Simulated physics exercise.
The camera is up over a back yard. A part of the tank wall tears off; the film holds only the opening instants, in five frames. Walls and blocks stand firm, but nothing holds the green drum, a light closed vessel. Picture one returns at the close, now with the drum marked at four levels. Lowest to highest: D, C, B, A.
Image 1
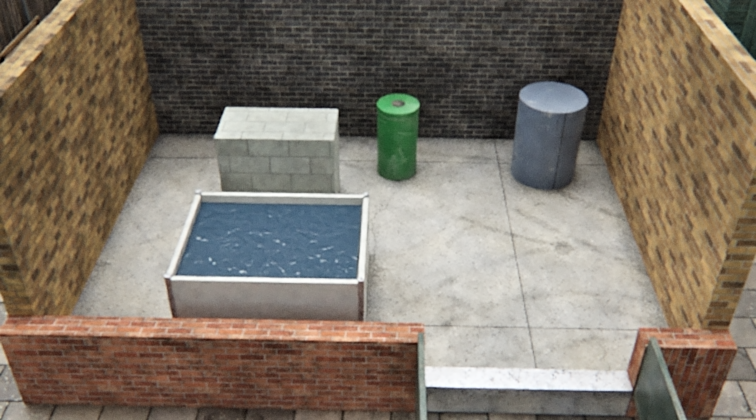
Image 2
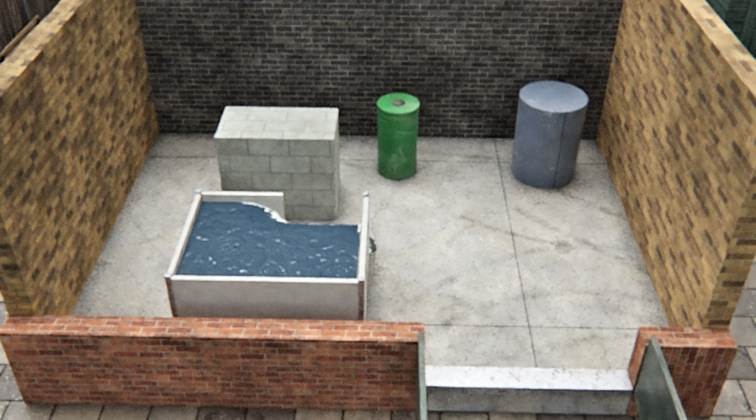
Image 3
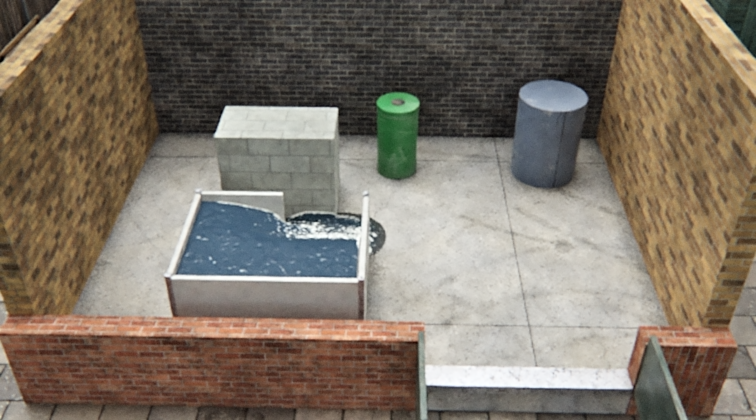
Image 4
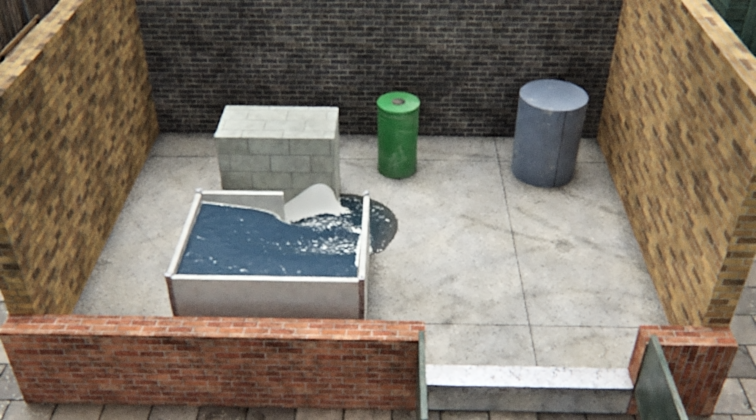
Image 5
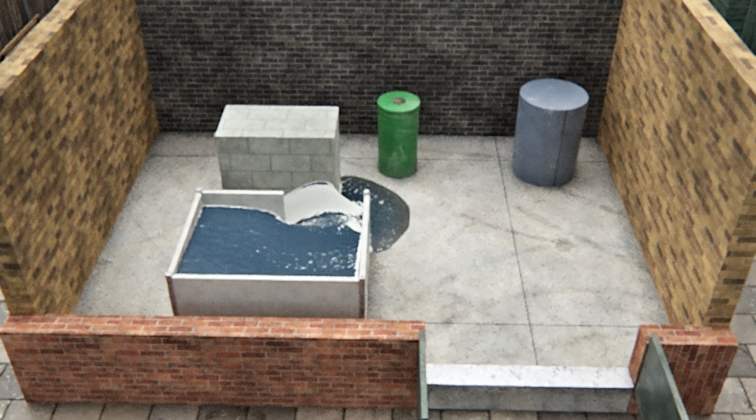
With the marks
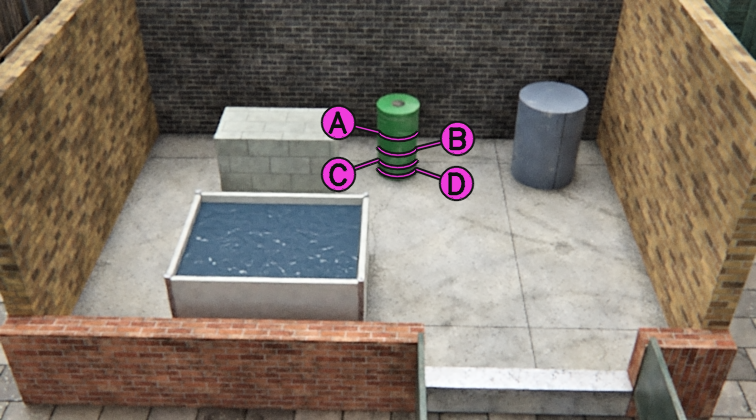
A walled back yard held a full tank of water near a green drum, then part of the tank's back side gave way and water poured out, spreading a dark puddle across the concrete.
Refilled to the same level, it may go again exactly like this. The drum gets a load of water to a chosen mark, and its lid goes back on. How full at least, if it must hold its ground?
Use line B.
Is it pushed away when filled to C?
Yes, that goes wrong.
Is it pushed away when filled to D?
Yes.
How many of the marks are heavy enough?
Two.
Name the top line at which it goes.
Line C.
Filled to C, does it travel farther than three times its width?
No.
In magenta, A at (398, 139); B at (397, 155); C at (397, 167); D at (397, 176); from the bottom up D, C, B, A.
With A, it does not move.
With B, it does not move.
With C, it is pushed about its own width away.
With D, it is pushed about 3 times its own width away.
